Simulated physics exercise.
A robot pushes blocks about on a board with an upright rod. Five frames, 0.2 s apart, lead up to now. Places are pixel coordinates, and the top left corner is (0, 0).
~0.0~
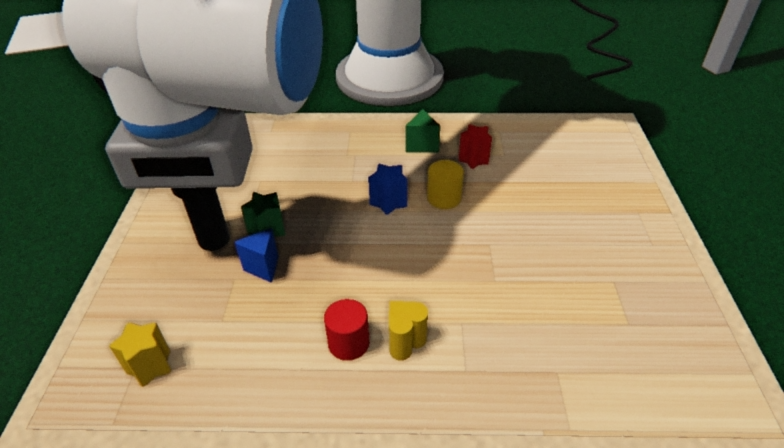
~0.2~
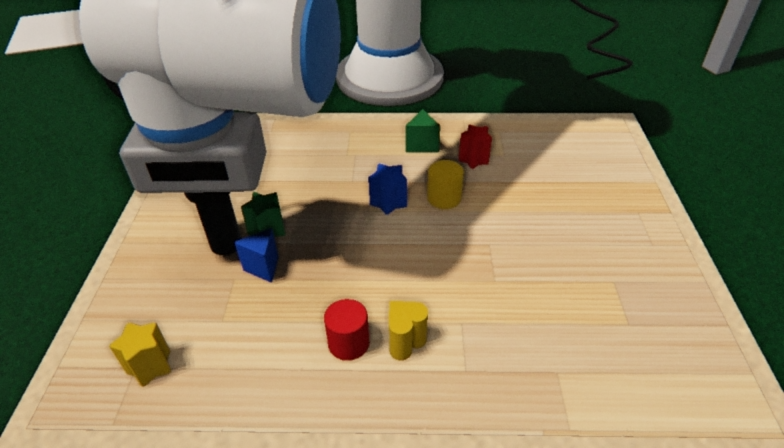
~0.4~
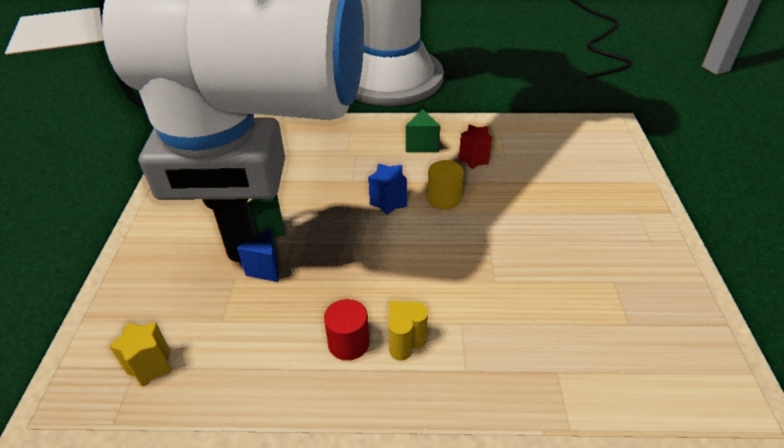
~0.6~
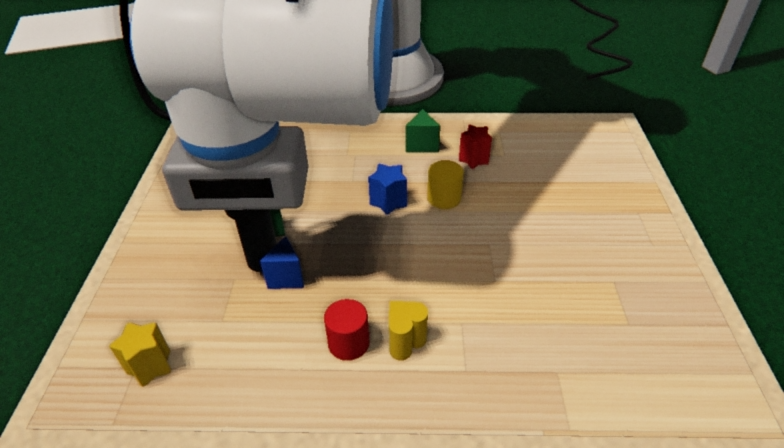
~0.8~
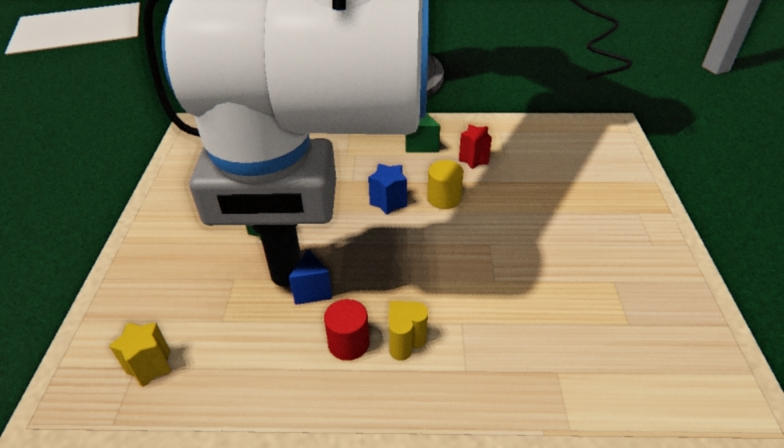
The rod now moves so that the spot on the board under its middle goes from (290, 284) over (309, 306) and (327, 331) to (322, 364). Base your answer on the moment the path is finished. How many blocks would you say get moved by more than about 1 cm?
Number moved: 2.
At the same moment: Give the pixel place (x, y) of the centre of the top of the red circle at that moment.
For the centre of its top, I'd go with (362, 335).
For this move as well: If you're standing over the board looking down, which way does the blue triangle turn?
The twist is anticlockwise.
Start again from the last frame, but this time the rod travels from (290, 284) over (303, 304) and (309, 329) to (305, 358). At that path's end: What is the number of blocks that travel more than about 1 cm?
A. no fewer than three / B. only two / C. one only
C - one only.
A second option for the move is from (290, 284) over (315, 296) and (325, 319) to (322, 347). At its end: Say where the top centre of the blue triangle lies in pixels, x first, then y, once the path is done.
At (357, 287).
What follows on the original path. One third of the way, rod at (307, 297); blue triangle at (334, 279), turned 20° anticlockwise.
Two thirds of the way, rod at (326, 323); blue triangle at (354, 283), turned 25° anticlockwise; red circle at (355, 323).
At the end, rod at (320, 355); blue triangle at (354, 283), turned 25° anticlockwise; red circle at (362, 335); yellow heart-shaped block still.
